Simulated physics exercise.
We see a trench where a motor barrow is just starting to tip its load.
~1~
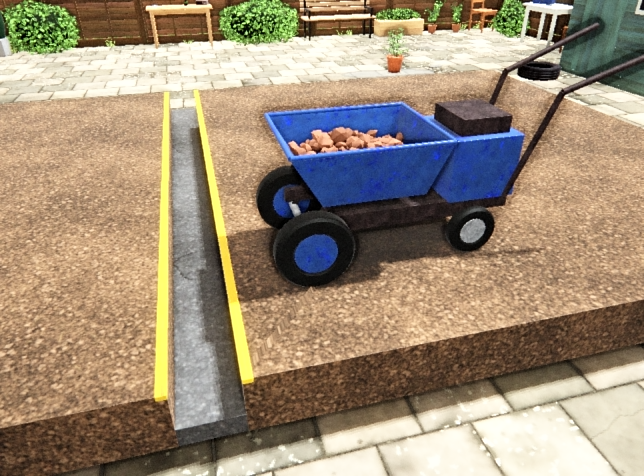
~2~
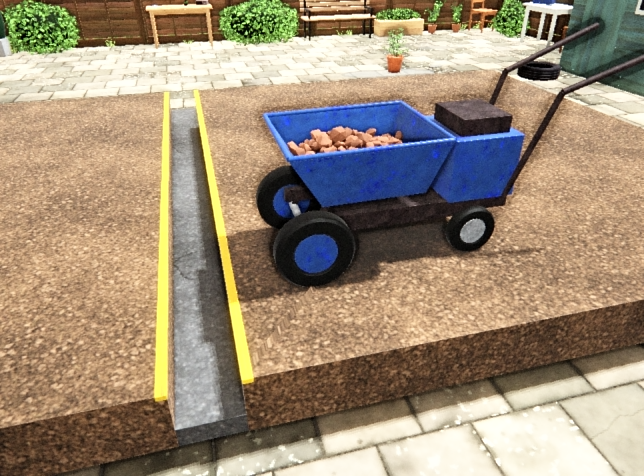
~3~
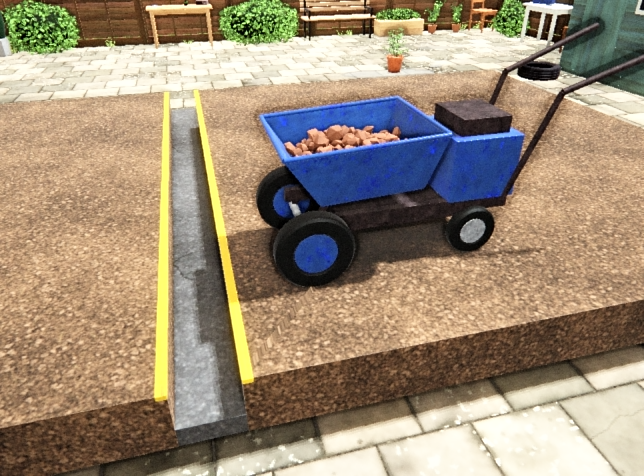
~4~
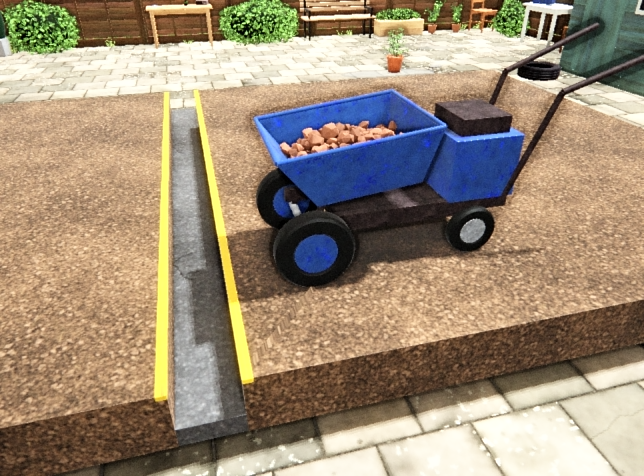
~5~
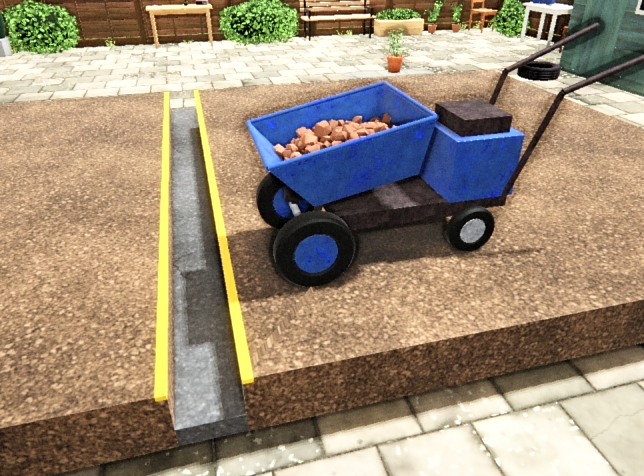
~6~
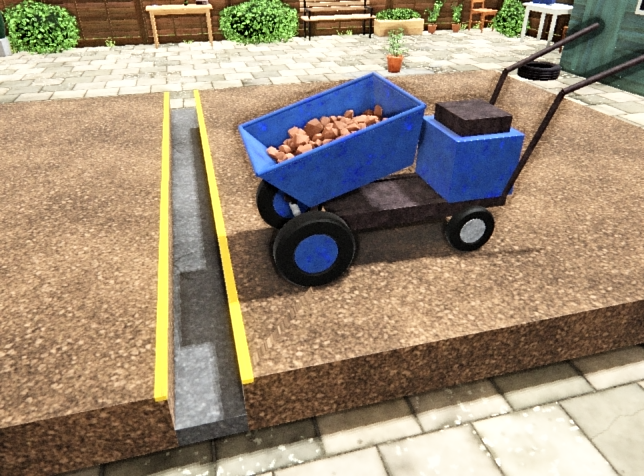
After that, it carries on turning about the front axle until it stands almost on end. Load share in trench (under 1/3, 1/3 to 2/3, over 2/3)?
What falls in exceeds two thirds.
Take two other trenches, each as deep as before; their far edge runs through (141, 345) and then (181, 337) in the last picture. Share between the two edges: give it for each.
100 %, 50 %.
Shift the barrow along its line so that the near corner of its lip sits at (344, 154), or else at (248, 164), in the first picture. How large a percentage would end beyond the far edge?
First spot 0 per cent, second spot 70 per cent.
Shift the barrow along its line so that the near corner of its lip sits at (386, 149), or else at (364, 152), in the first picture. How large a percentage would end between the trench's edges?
30 per cent, then 60 per cent.
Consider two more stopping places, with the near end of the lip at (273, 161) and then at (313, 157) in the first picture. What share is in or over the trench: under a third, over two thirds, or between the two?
In the first case in the middle band, in the second case beyond two thirds.
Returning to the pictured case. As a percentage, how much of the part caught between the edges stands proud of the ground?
Roughly 0 percent of them.
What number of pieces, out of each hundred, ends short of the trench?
Some 0 per cent.
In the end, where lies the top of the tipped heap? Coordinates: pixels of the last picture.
The peak ends up near (146, 279).
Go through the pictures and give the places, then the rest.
The first picture shows lip of the skip at (291, 159), level; top of the load at (355, 146), lumps of rubble; first edge of the trench at (238, 327); far edge at (161, 341), the trench over half as wide as the skip, and about half as deep as wide.
The second picture shows lip of the skip at (289, 160), level; top of the load at (354, 145).
The third picture shows lip of the skip at (284, 161), tipped barely; top of the load at (351, 143).
The fourth picture shows lip of the skip at (277, 164), tipped a little; top of the load at (359, 136).
The fifth picture shows lip of the skip at (268, 169), tipped a little; top of the load at (369, 135).
The sixth picture shows lip of the skip at (258, 175), tipped clearly; top of the load at (367, 128); first edge of the trench at (238, 327); far edge at (161, 341).
Soon after the last picture, skip tipped steeply; all in the skip.
A little later, skip tipped right over; nearly all in the skip; a small part in or heaped over the trench; a stray few beyond it.
Later still, skip tipped right over; about a quarter in the skip; about two thirds in or heaped over the trench; about a quarter beyond it.
By the end, skip tipped right over; most in or heaped over the trench; about a quarter beyond it.
